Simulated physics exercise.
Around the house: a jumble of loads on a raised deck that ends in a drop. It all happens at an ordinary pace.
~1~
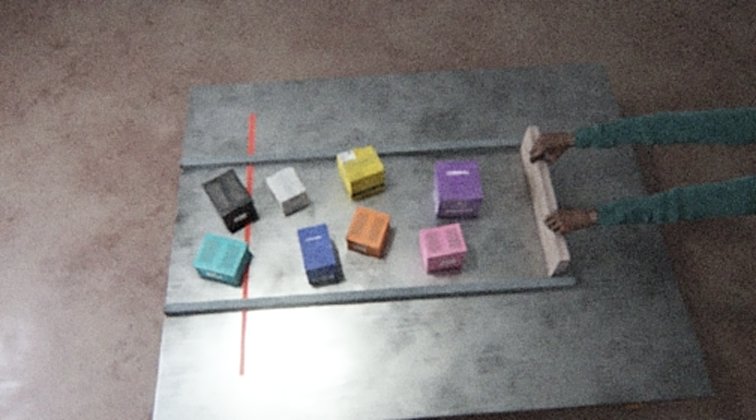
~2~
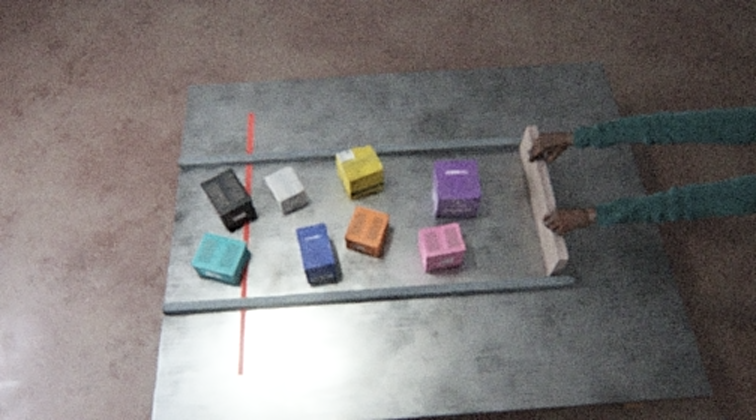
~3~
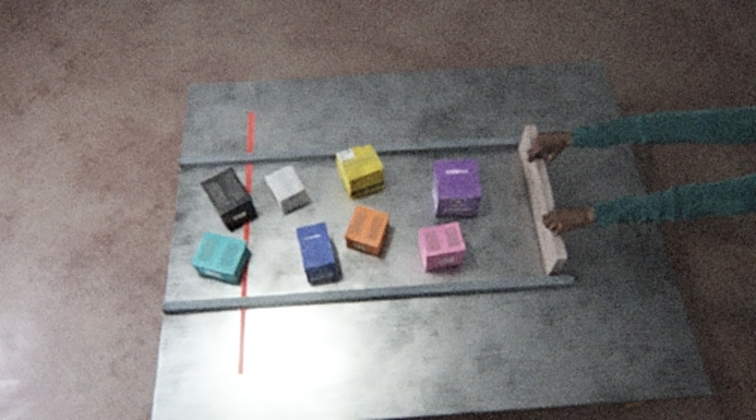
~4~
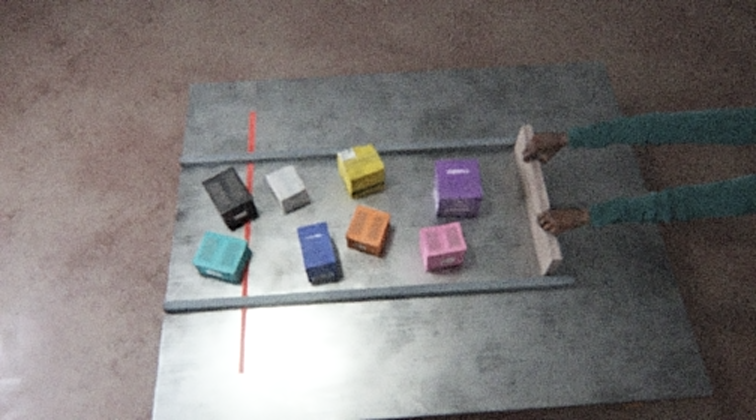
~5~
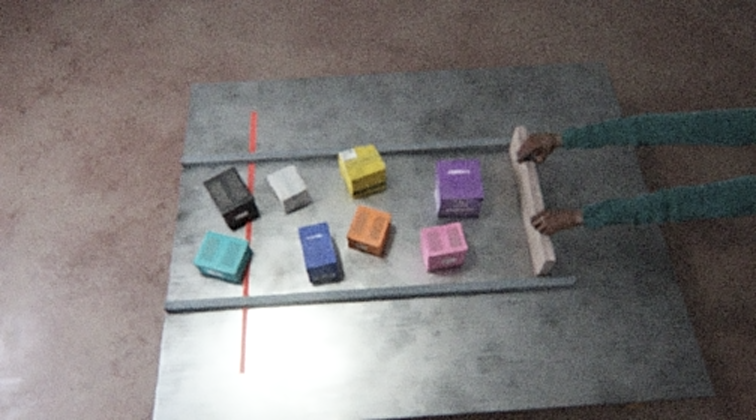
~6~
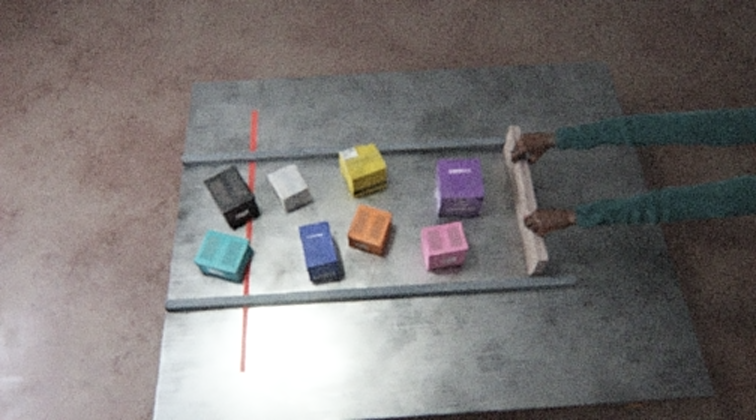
A pale plank, gripped by two hands in teal sleeves, starts at the right end of two rails on a grey board and slides slowly a short way left. Eight coloured boxes sit still between the rails, the black and turquoise ones by a red line at left, and the plank stays short of them.
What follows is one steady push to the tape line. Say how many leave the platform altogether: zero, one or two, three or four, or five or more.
The number that fall off is one or two.
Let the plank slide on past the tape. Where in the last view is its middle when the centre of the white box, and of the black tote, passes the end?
For the white box at (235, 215), for the black tote at (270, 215).
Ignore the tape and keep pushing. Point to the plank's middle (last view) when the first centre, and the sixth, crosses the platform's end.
About (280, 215), then (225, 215).
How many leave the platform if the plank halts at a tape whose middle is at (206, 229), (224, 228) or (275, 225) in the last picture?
Down on the ground: 6, 6 and 1.
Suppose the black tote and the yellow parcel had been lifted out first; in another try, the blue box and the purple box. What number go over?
1 in the first case, 1 in the second.
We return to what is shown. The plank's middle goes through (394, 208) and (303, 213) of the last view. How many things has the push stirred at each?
By then 5, and 8.
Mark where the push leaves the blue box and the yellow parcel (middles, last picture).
The blue box stops around (174, 274); the yellow parcel around (188, 173).
Early on, none off yet; turquoise tote at rest near (224, 256); black tote at rest near (232, 198); white box at rest near (290, 188).
A while later, none off yet; turquoise tote at rest near (224, 256); black tote travelled a little near (224, 203); white box travelled about its own width near (264, 198).
Finally, the number that fall off is one or two; lost, black tote and turquoise tote.
